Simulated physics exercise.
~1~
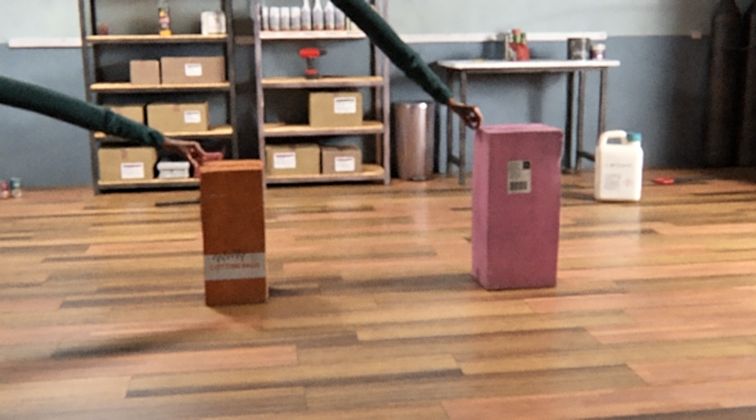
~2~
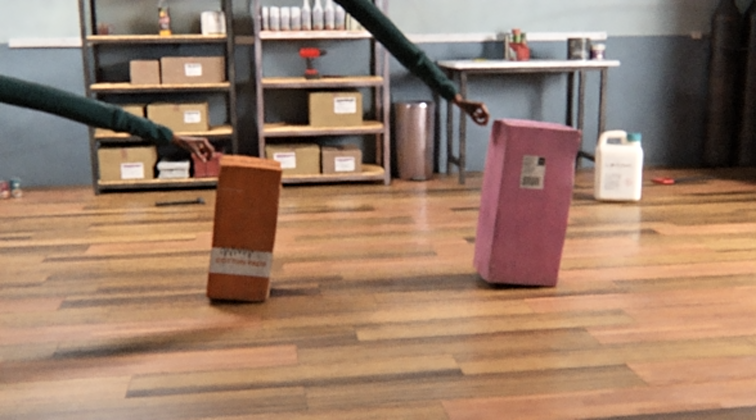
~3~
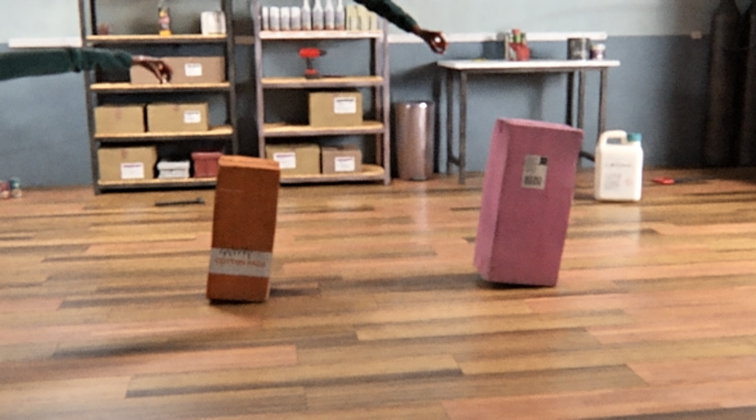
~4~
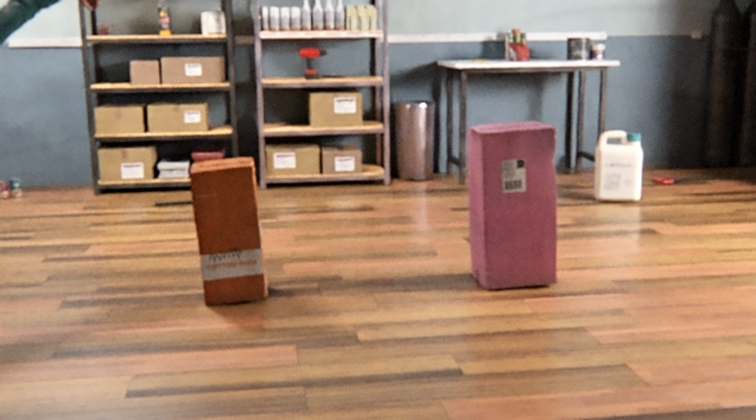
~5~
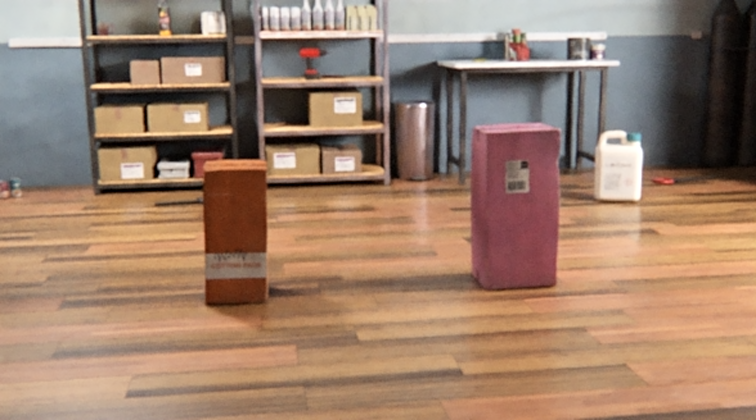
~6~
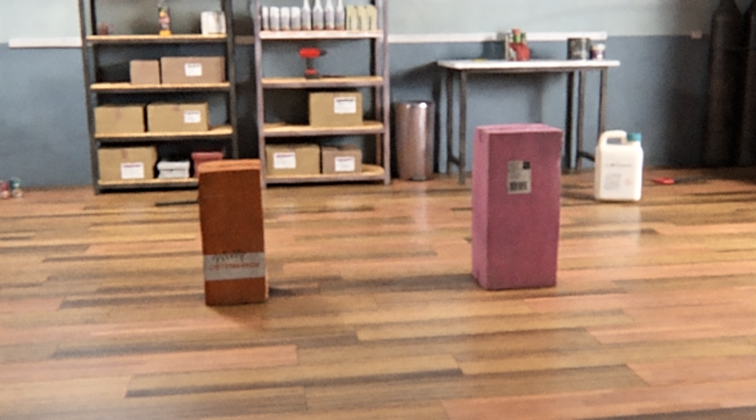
At first, two hands in dark green sleeves touch the tops of an orange parcel and a taller pink parcel, both standing on a wooden floor before shelves and a table. The parcels tip to the right, and the hands let go and draw back toward the upper left. Both parcels lean right on their lower edges with nothing holding them. They then rock back to the left, the orange one tilting slightly past upright. After a last small wobble, both the orange parcel and the pink parcel stand upright on their bases.
